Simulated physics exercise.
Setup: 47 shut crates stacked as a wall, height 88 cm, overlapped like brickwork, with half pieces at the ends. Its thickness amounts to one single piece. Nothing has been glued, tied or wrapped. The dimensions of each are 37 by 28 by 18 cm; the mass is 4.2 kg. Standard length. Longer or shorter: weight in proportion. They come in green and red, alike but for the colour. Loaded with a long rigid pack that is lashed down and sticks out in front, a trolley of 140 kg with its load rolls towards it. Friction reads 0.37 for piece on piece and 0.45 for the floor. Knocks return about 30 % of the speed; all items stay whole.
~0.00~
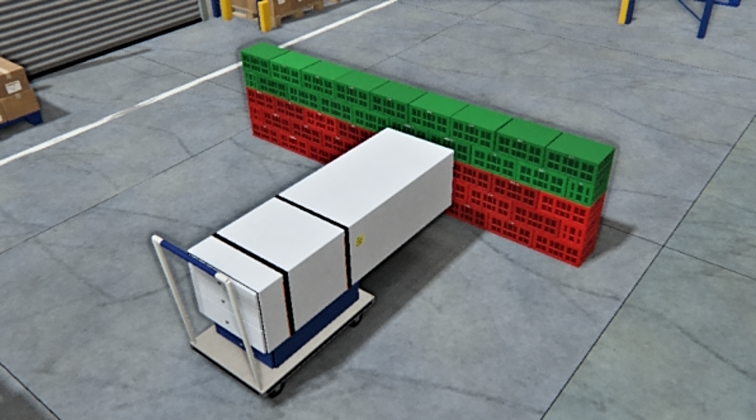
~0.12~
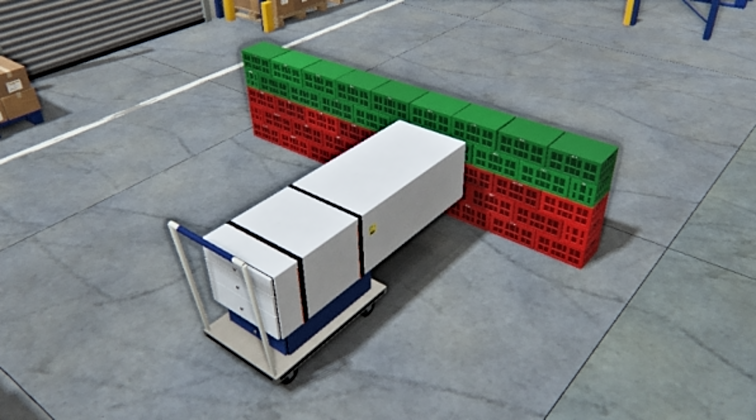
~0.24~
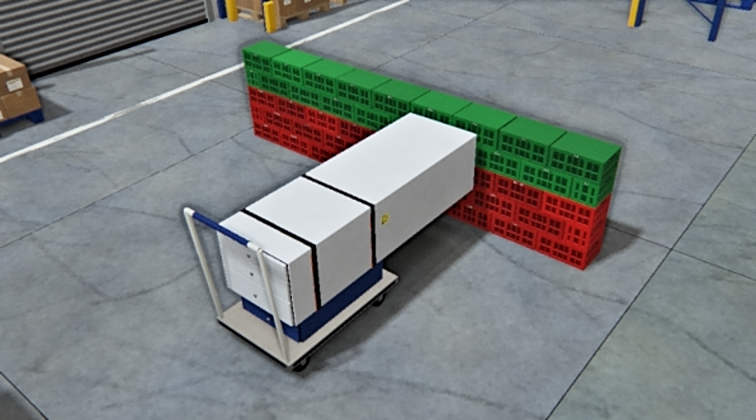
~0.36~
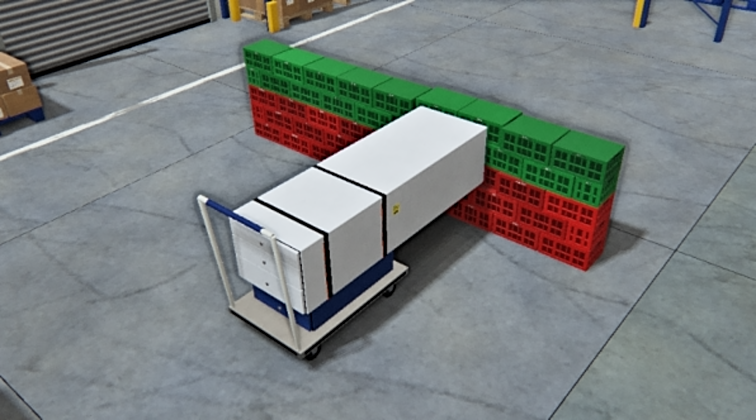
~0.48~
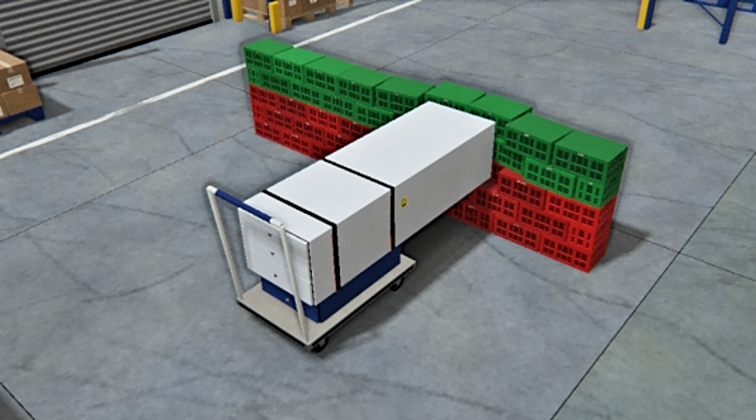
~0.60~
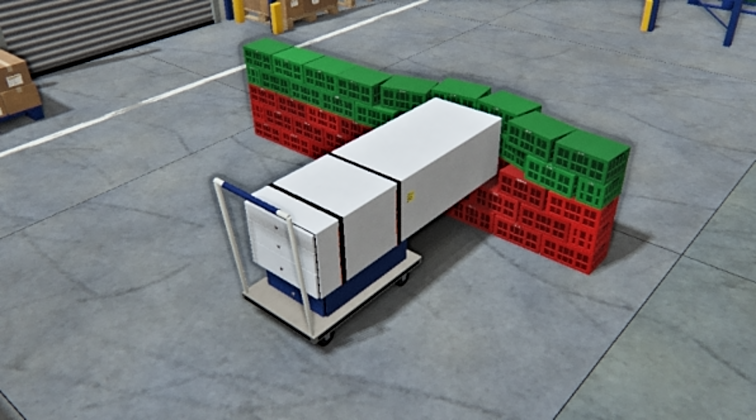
Loaded trolley with a long white pack rolling up to a green and red crate wall and pushing upper green crates backward.
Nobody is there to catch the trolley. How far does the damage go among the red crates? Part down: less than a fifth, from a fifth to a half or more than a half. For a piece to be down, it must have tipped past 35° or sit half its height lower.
The share that ends down is below one fifth.
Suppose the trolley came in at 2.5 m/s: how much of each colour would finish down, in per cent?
Down at the end: Red 10 per cent, green 40 per cent.
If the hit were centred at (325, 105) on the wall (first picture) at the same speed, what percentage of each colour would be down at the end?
Down at the end: Red 10 percent, green 50 percent.
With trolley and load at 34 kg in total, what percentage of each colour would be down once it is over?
Result: Red 0 and green 0 in a hundred.
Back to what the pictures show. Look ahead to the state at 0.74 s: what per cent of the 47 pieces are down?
By that time it is 0 percent.
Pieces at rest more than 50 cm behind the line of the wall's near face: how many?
I'd estimate 4 pieces.
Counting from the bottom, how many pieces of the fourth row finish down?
Row tally: 3.
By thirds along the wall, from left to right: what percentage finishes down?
The thirds come out at 0 on the left, 30 in the middle and 20 on the right, in per cent.
Around 0.74 s, load 28 cm past the wall's line, still rolling; none of the 28 red crates down (0 of 47 in all colours); top red crate displaced 30 mm.
Around 0.92 s, load 36 cm past the wall's line, still rolling; 2 of the 28 red crates down (6 of 47 in all colours); top red crate displaced 23 mm.
Around 1.20 s, load 46 cm past the wall's line, still rolling; 2 of the 28 red crates down (9 of 47 in all colours); top red crate displaced 23 mm.
Around 1.64 s, load 59 cm past the wall's line, still rolling; 2 of the 28 red crates down (9 of 47 in all colours); top red crate displaced 22 mm.
Finally (2.8 s), load 76 cm past the wall's line, stopped; 2 of the 28 red crates down (9 of 47 in all colours); top red crate displaced 22 mm; top green crate unmoved. That is 7 per cent. Seen by the last camera, middles, top red crate near (532, 183), top green crate near (299, 65).
